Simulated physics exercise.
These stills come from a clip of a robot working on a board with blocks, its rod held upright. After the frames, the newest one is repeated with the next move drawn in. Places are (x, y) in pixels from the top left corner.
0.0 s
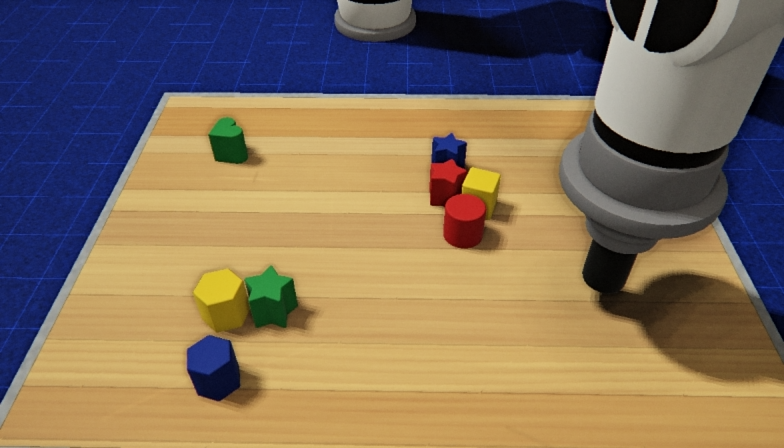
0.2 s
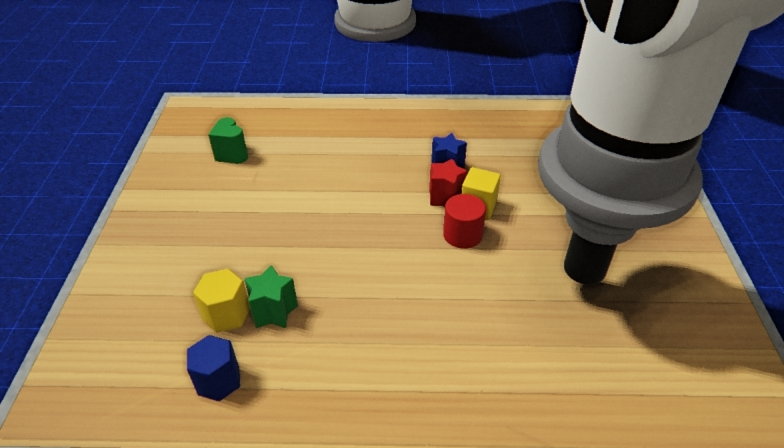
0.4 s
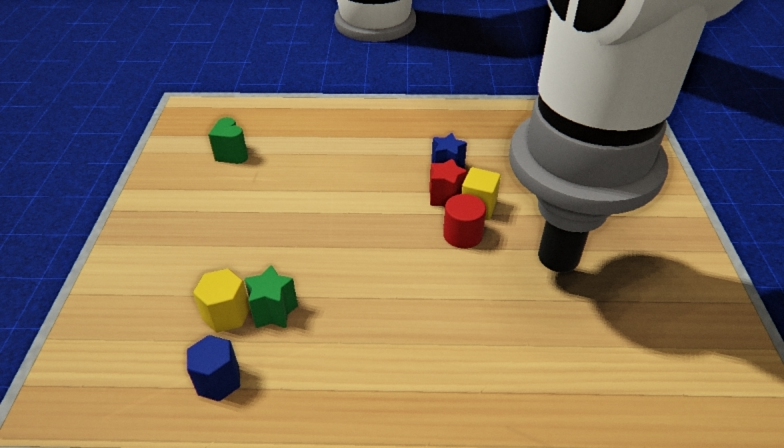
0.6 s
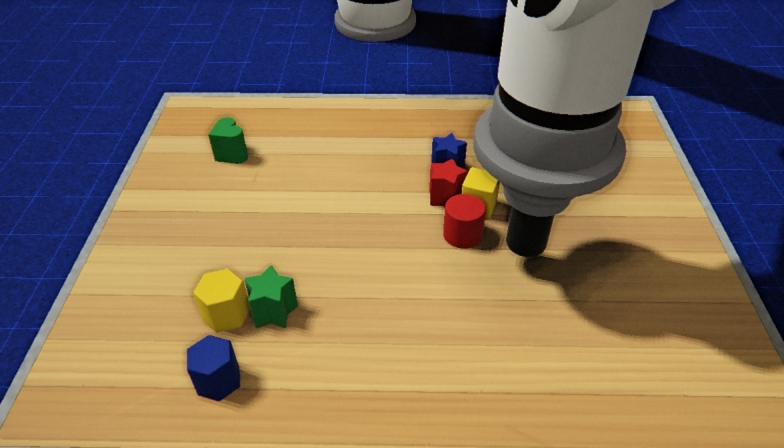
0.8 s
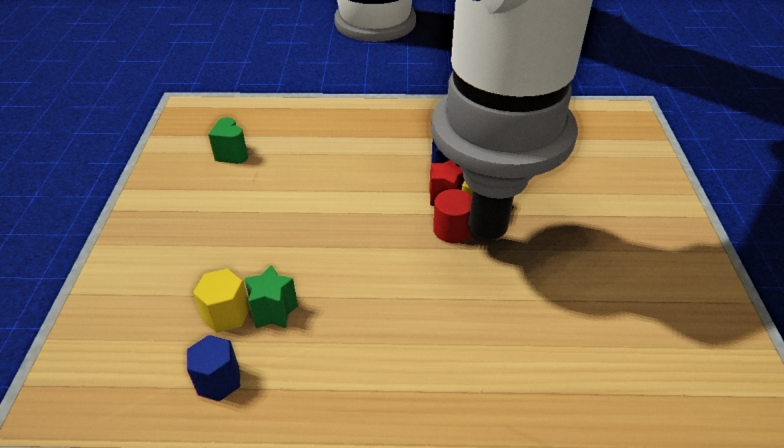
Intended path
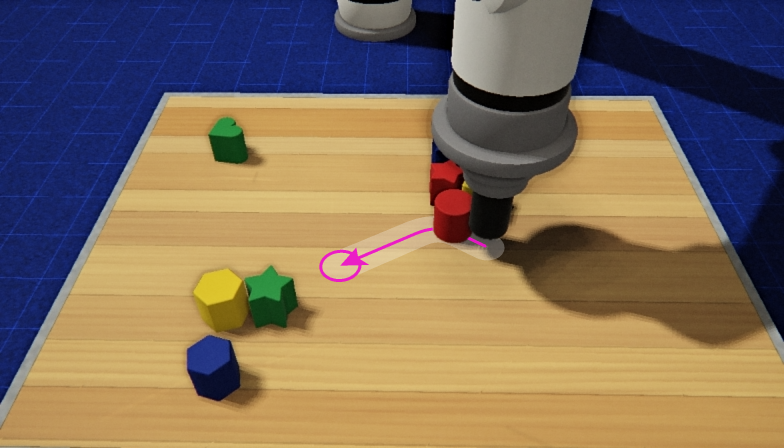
A robot arm moves left across the board and nudges the red cylinder slightly left.
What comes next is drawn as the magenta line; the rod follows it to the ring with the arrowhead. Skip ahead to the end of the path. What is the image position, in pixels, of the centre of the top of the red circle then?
I'd guess (404, 180).
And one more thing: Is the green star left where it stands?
Yes, it checks out.
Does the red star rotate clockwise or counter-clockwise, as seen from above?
The answer is clockwise.
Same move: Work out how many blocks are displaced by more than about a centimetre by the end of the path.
It's going to be one.
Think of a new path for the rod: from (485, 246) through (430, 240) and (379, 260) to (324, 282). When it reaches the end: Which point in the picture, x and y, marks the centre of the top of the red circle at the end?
I think it will end close to (416, 187).
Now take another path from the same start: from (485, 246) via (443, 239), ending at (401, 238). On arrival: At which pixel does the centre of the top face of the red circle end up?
Its top middle is near (409, 184).
Path on the board, from (485, 246) through (436, 229) and (389, 245) to (340, 266).
On the path given first. One third of the way, rod (438, 210); red star (445, 168), turned 20° clockwise; red circle (411, 182).
Two thirds of the way, rod (388, 227); red star (445, 168), turned 20° clockwise; red circle (404, 180).
At the end, rod (339, 247); green star in place; red star (445, 168), turned 20° clockwise; red circle (404, 180); yellow square block in place.
